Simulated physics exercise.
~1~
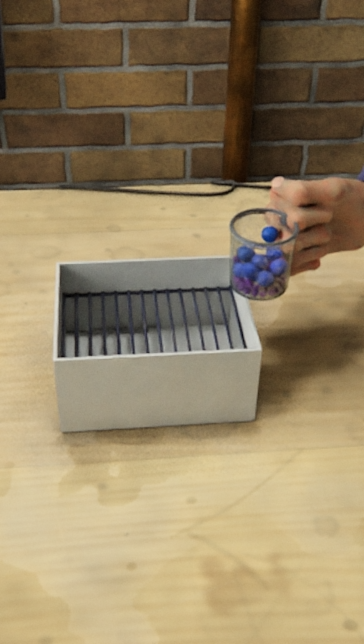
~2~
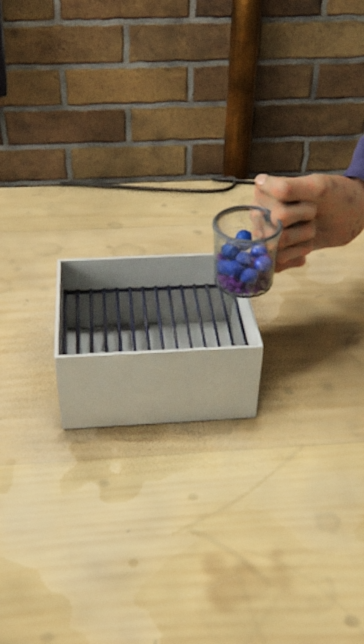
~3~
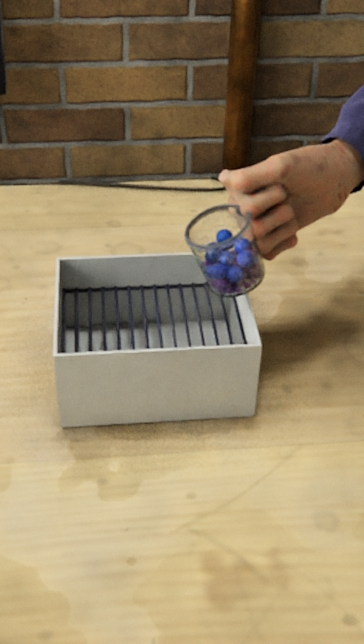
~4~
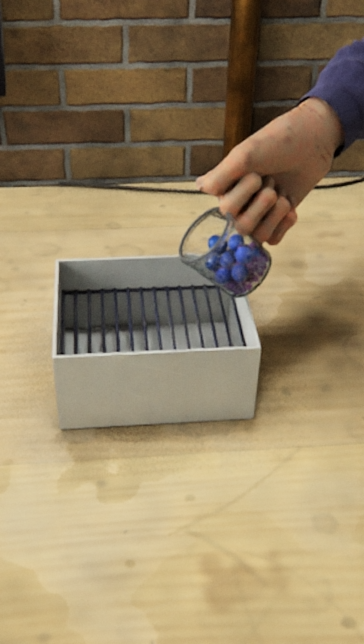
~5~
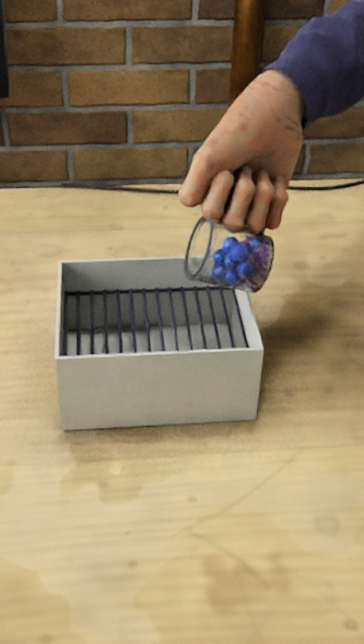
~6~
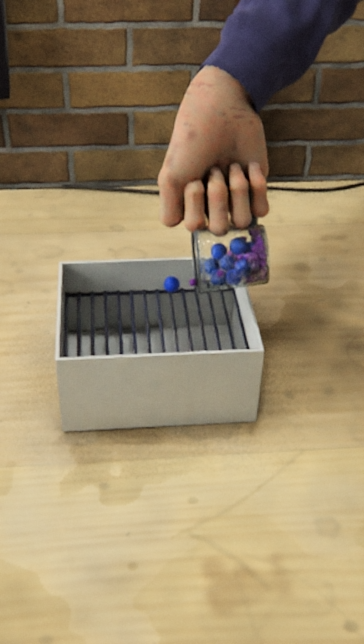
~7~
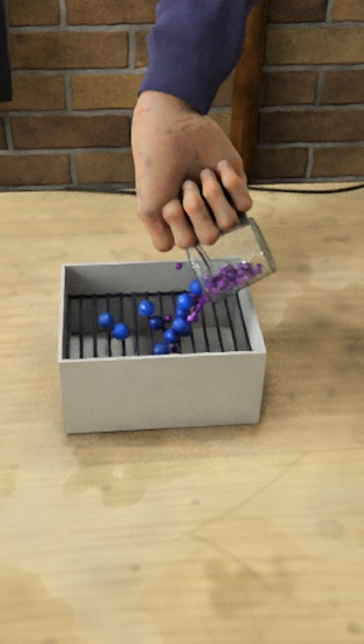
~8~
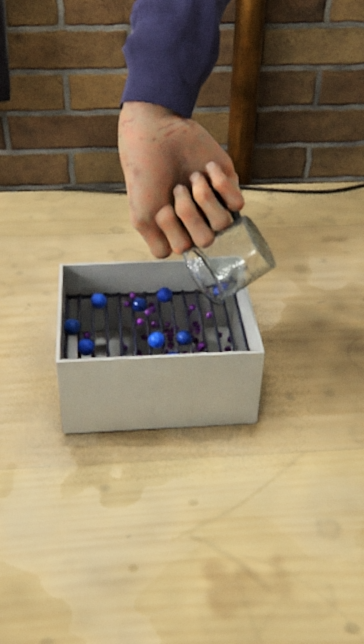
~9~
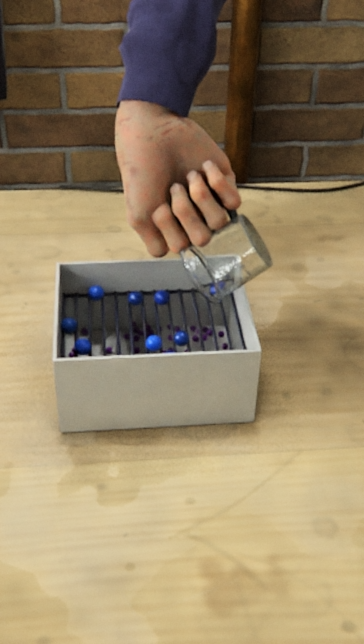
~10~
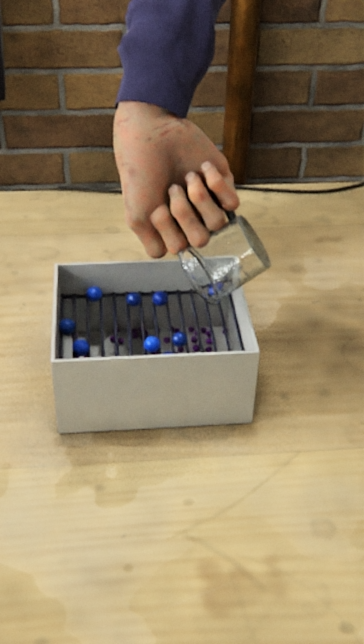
Blue and purple pieces tumbling from a hand-tipped clear cup onto a wire rack, blue staying on top, purple dropping through.
